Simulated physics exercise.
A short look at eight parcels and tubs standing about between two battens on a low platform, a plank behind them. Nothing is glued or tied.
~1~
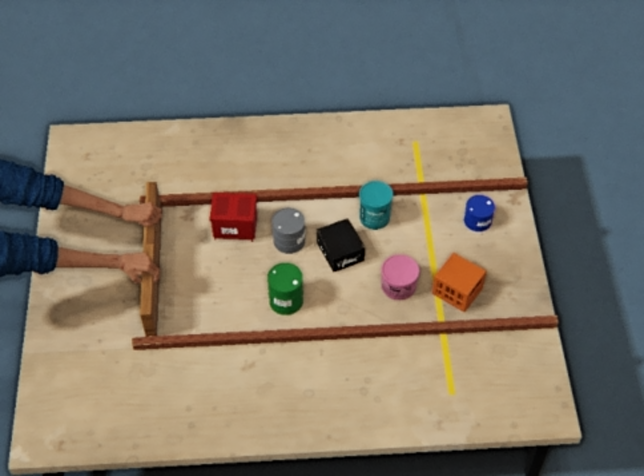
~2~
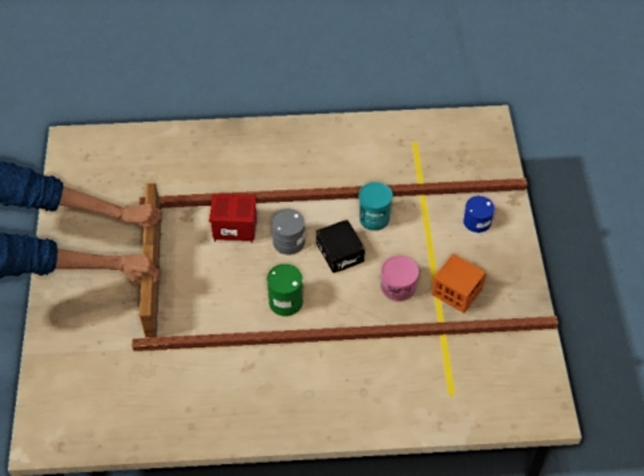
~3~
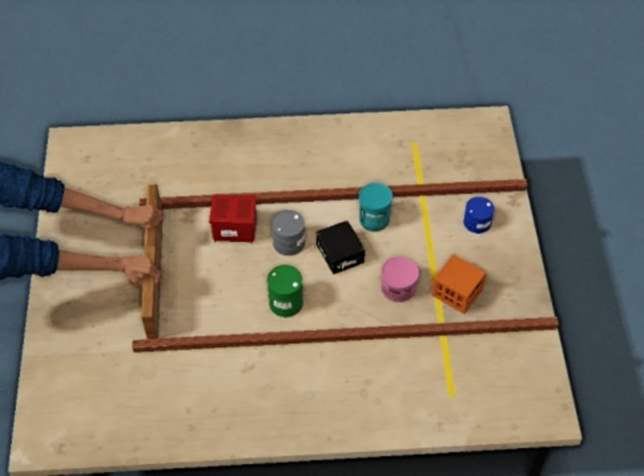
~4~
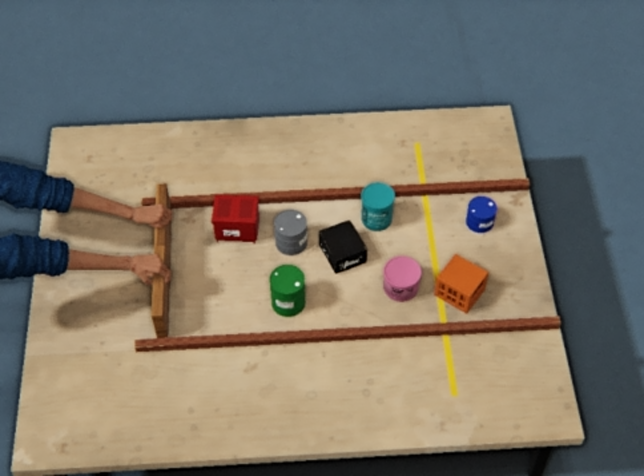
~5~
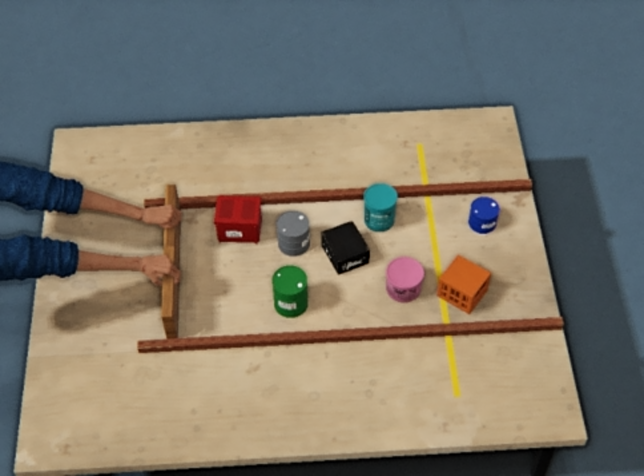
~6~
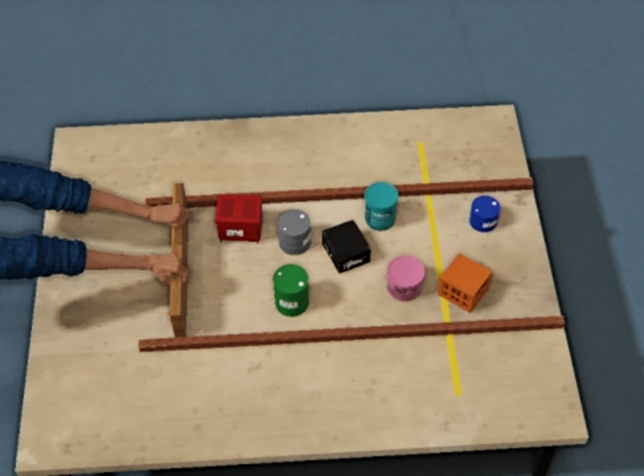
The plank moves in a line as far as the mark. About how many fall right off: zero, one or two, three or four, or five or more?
In the end the number that fall off is zero.
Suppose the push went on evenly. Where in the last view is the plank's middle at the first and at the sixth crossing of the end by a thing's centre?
First at (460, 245), next at (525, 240).
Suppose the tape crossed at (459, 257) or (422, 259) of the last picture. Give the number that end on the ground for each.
Down on the ground: 0 and 0.
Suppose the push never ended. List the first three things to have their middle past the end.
The order is the blue canister, then the orange crate, then the turquoise pail.
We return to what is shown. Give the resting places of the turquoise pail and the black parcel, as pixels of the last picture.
First (491, 201), then (473, 258).
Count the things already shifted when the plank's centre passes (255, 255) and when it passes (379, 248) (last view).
By then 3, and 7.
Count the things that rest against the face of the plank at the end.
In contact: 3.
A little later, none off yet; blue canister at rest near (485, 214); orange crate at rest near (465, 283); pink pail at rest near (405, 279).
Next, none off yet; blue canister at rest near (485, 214); orange crate at rest near (465, 283); pink pail shifted a little near (414, 290).
Later still, none off yet; blue canister at rest near (485, 214); orange crate shifted about its own width near (490, 281); pink pail shifted about its own width near (447, 291).
When it is over, the number that fall off is zero.
